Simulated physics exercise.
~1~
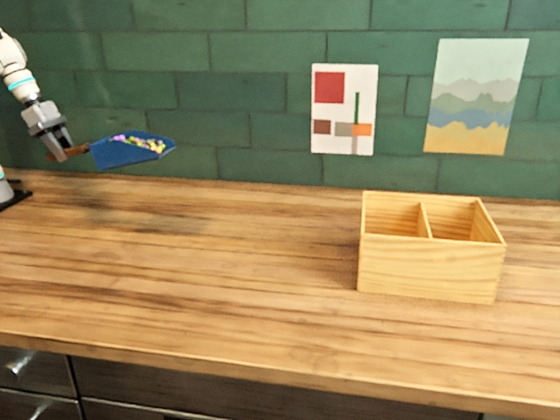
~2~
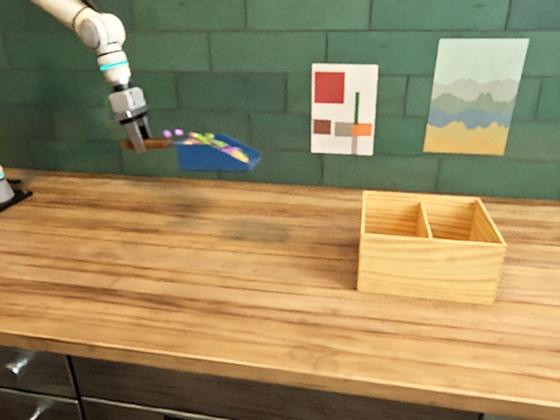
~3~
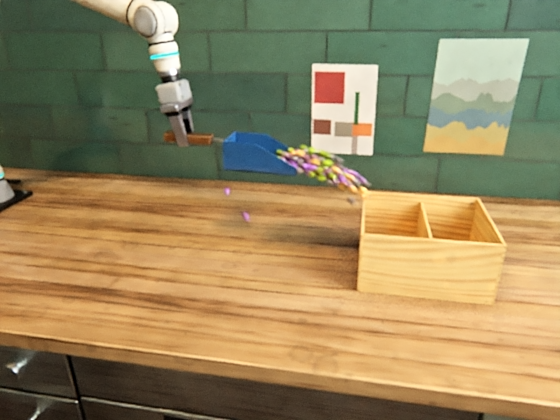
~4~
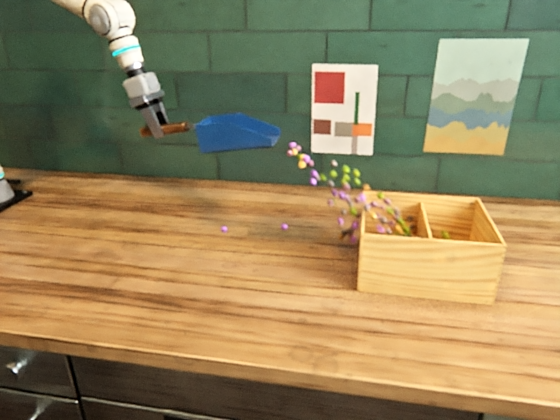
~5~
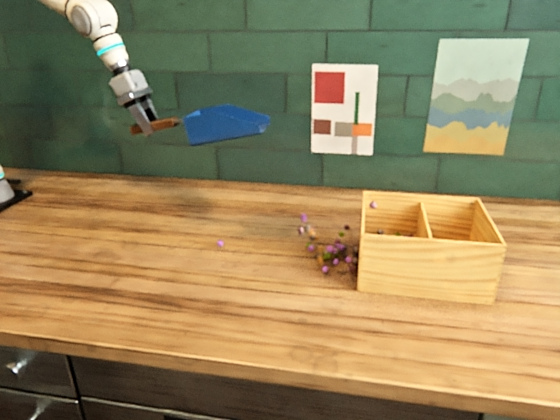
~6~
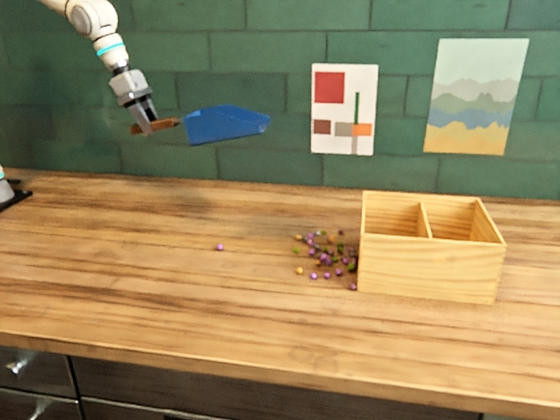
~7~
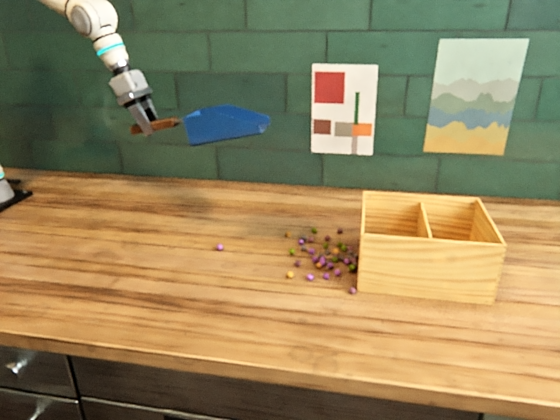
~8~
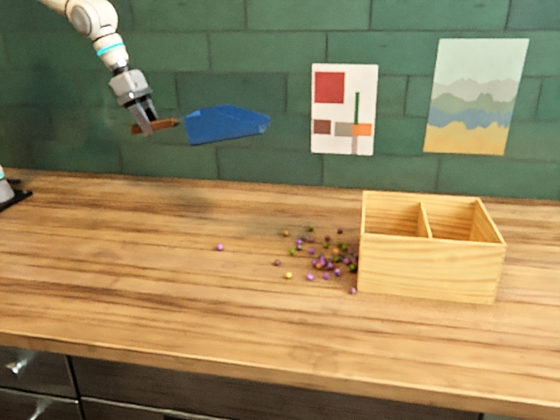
Robot arm swinging a blue scoop right and flinging small colourful balls into a divided wooden box, many scattering on the worktop.
